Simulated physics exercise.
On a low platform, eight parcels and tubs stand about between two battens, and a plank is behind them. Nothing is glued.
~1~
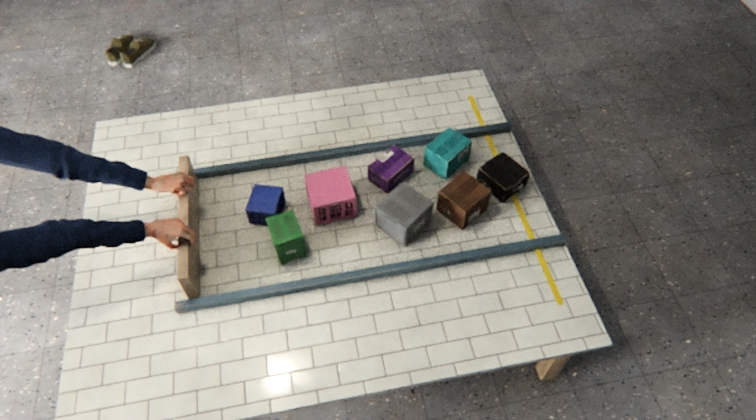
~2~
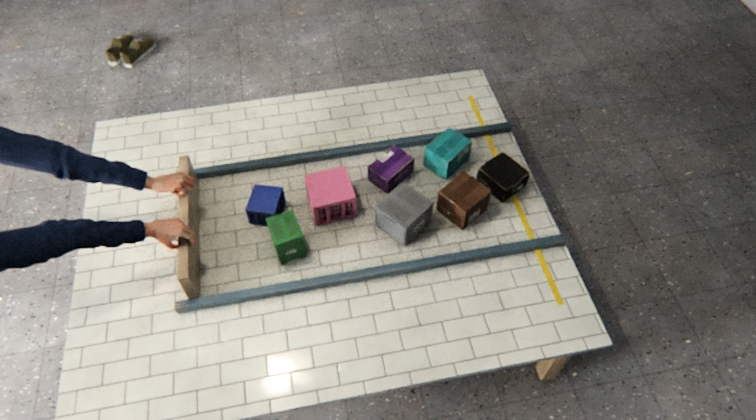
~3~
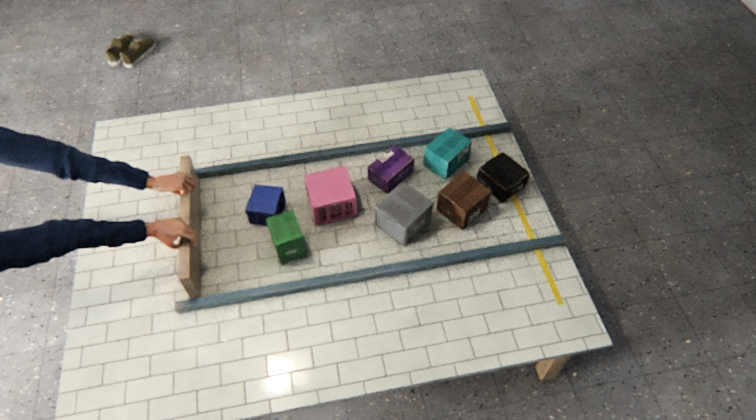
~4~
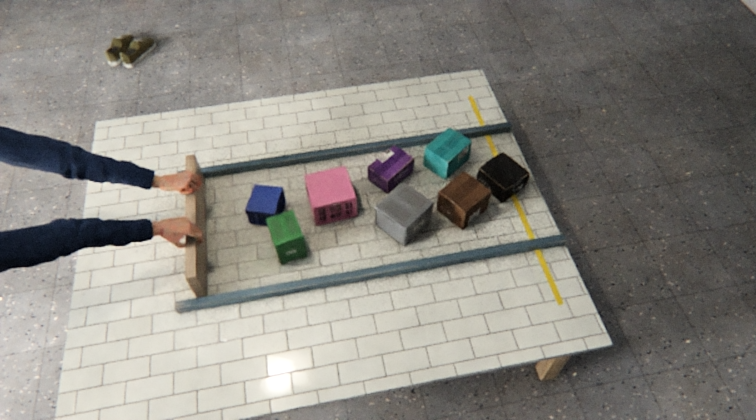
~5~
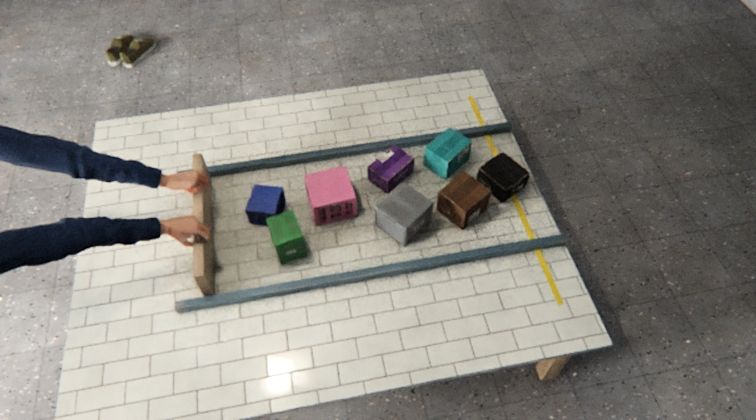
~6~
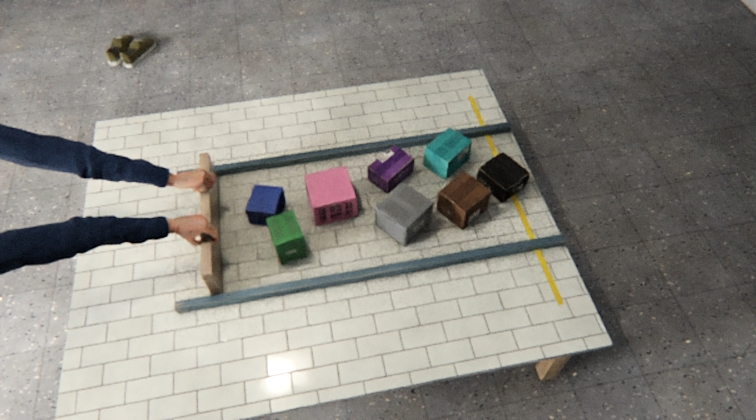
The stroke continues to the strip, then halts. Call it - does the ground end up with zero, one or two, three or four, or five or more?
The ground ends up with five or more.
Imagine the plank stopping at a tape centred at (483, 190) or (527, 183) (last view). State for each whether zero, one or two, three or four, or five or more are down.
The first spot gives either three or four, the second gives at least five.
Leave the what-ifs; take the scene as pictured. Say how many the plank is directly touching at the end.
My count gives 2.
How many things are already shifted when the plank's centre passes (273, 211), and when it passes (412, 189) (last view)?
I get 2 at the one place and 8 at the other.
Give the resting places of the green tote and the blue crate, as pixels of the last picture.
The one named first is at (536, 198), the next at (517, 163).
Early on, none off yet; black parcel at rest near (503, 177); turquoise parcel travelled a little near (458, 149); brown box at rest near (463, 200).
Finally, the number that fall off is five or more; lost, pink crate, grey tote, purple parcel, brown box, turquoise parcel and black parcel.
